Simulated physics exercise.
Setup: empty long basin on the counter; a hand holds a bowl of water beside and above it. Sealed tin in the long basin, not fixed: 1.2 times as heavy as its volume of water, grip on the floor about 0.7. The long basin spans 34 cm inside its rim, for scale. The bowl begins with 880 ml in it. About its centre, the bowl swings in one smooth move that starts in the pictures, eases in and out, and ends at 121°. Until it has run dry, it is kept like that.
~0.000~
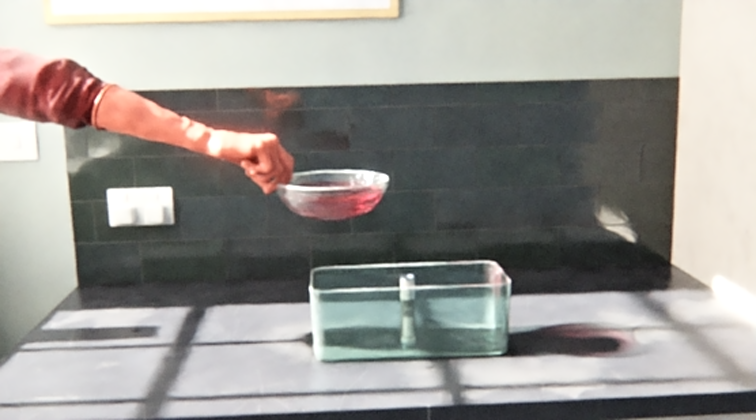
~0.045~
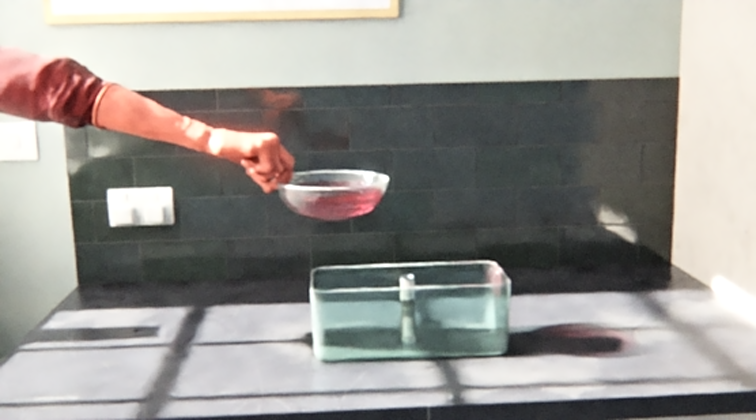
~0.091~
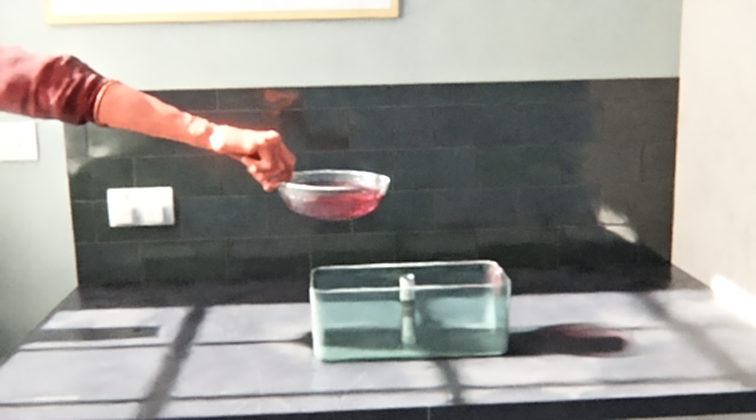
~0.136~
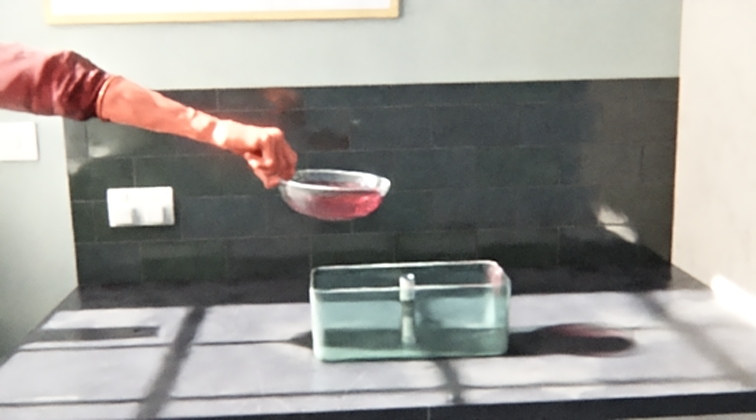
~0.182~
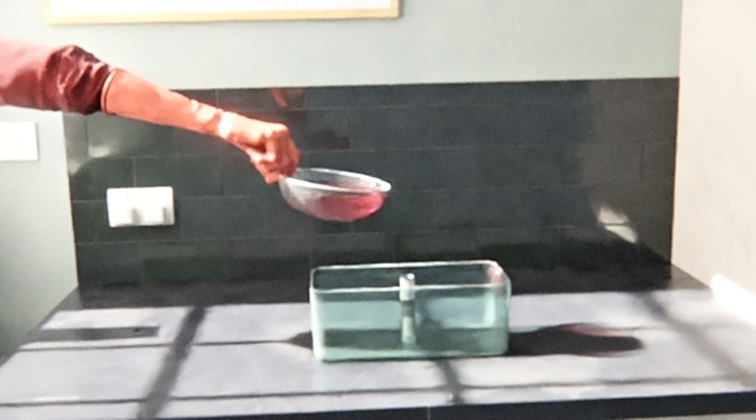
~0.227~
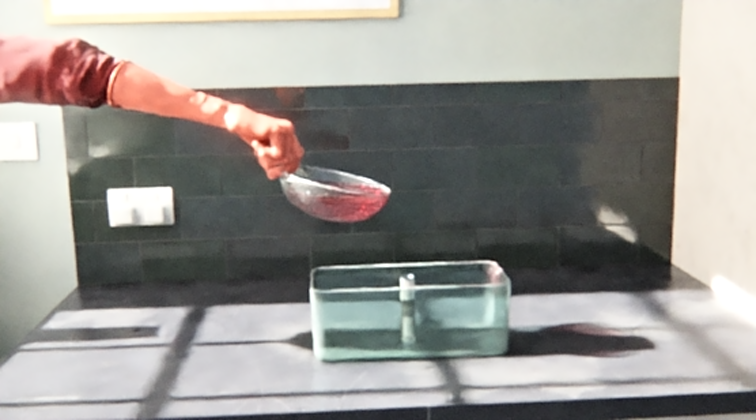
At first, a hand reaching in from the left holds a clear bowl of pinkish liquid almost level above an empty glass basin on a dark counter. Then the hand gradually tilts the bowl, its right side dipping lower and its left side rising, while the basin stays still.
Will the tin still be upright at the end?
Yes.
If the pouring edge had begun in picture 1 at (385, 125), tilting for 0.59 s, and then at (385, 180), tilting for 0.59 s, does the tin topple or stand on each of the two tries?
The tin stays vertical the first time and overturns the second time.
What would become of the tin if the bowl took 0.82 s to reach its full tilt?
Result: Tin upright.
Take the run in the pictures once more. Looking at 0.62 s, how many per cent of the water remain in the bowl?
Close to 12 in a hundred.
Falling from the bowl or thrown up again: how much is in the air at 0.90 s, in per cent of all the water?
1 per cent or so.
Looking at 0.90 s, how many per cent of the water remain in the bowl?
0 %.
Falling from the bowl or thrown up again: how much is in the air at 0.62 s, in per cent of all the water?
Some 42 % is the figure.
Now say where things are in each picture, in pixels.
Tilt 0°; pouring edge (387, 179); surface from (280, 190) to (384, 187); the long basin's rim runs from (312, 281) to (503, 273); the tin's top is at (407, 280), in the first frame.
Tilt 1°; pouring edge (387, 180); surface from (280, 190) to (384, 187), in the second frame.
Tilt 2°; pouring edge (388, 181); surface from (280, 189) to (384, 188), in the third frame.
Tilt 5°; pouring edge (389, 184); surface from (281, 188) to (385, 189), in the fourth frame.
Tilt 9°; pouring edge (389, 188); surface from (283, 187) to (386, 191), in the fifth frame.
Tilt 14°; pouring edge (390, 193); surface from (285, 187) to (388, 192), in the sixth frame.
By 0.62 s the tilt is 79° and 12 per cent is still to pour; the tin stands where it began.
By 0.90 s the tilt is 117° and 0 per cent is still to pour; the tin stands where it began.
By 1.20 s the tilt is 121° and 0 per cent is still to pour; the tin stands where it began.
By 1.53 s the tilt is 121° and 0 per cent is still to pour; the tin stands where it began.
At rest the tin stands where it began.
